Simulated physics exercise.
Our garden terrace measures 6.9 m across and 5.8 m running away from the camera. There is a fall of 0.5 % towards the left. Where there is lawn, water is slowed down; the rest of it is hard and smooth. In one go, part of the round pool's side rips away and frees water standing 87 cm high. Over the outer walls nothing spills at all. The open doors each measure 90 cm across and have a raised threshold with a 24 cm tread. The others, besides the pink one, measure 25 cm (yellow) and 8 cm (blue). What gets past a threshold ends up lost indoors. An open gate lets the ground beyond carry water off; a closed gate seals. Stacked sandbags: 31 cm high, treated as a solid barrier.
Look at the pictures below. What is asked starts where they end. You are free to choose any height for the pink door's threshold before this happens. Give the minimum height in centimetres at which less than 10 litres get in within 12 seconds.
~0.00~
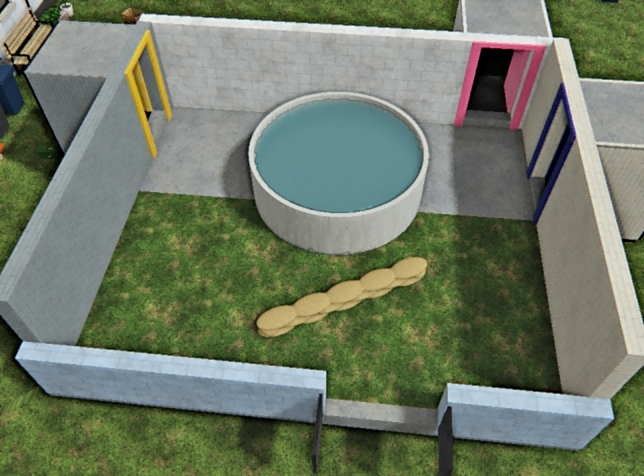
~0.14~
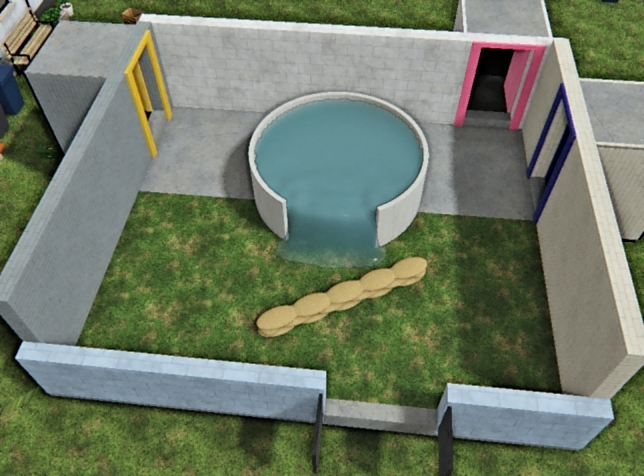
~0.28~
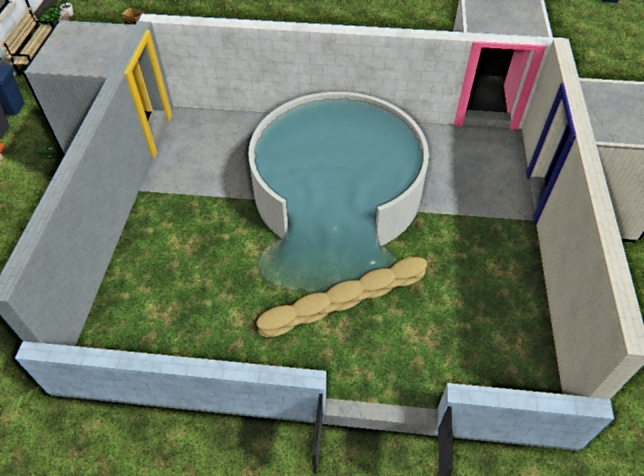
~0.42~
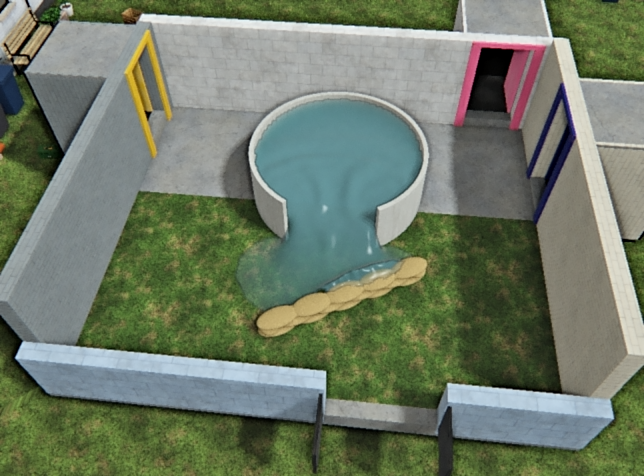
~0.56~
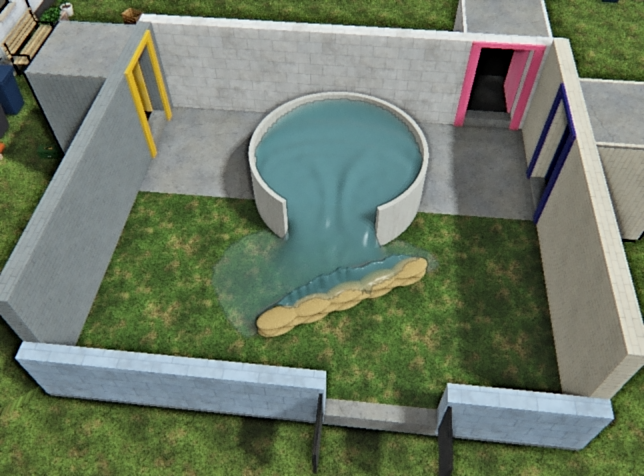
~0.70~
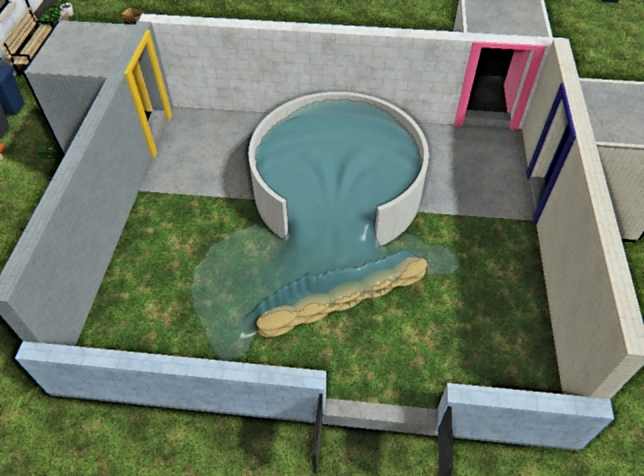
14 cm.
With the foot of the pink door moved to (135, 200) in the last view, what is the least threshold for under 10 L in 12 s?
Roughly 15 cm.
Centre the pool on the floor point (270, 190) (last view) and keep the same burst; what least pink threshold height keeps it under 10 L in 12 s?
Close to 16 cm would do it.
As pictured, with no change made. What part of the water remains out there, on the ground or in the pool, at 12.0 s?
Share still there: Approx. 90 percent.
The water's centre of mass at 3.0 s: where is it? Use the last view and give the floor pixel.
(300, 243), roughly.
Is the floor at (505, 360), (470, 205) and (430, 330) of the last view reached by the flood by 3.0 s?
Point by point, the first is awash, the second awash and the third awash.
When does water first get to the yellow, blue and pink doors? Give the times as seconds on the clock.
Arrival: Yellow 3.6 s, blue 2.4 s, pink 3.0 s.
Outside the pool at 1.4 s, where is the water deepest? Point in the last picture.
Check close to (344, 287).
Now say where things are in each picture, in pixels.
The first picture shows still water, 87 cm deep, in the round pool at (338, 152); the pink door at (498, 84) is dry.
In the second picture, the gap is at (330, 240), the front 0.3 m out at (284, 254); the back of the round pool holds 87 cm.
In the third picture, the front is at (279, 282), 0.8 m from the gap at (330, 241); 1.4 m2 of floor is wet, 87 cm left at the back.
In the fourth picture, water pours out at (330, 242) and has run 1.3 m, to (267, 308); about 16 cm deep outside, 87 cm at the back.
In the fifth picture, the gap is at (330, 243), the front 1.8 m out at (246, 330); the back of the round pool holds 87 cm.
In the sixth picture, the gap is at (330, 243), the front 2.2 m out at (221, 351); the back of the round pool holds 84 cm; 3.2 m in a straight line remain to the pink door at (498, 84).
After 1.4 s water covers 35 % of the floor, deepest (62 cm) near (344, 287); it has not reached the pink door.
After 3.0 s water covers 75 % of the floor, deepest (41 cm) near (66, 371); it has not reached the pink door.
After 12.0 s water covers 95 % of the floor, deepest (16 cm) near (80, 337); 10 cm at the pink door, 1 litre in over its 18 cm threshold.
At the pink door as built, the water arrived by 3.1 s and peaked near 18 cm at 9.6 s.
Run again over the same 12 s with other heights there, 20 litres in over 12.5 cm, 1 litre over 17.5 cm. The limit of 10 litres is kept from about 14 cm up.
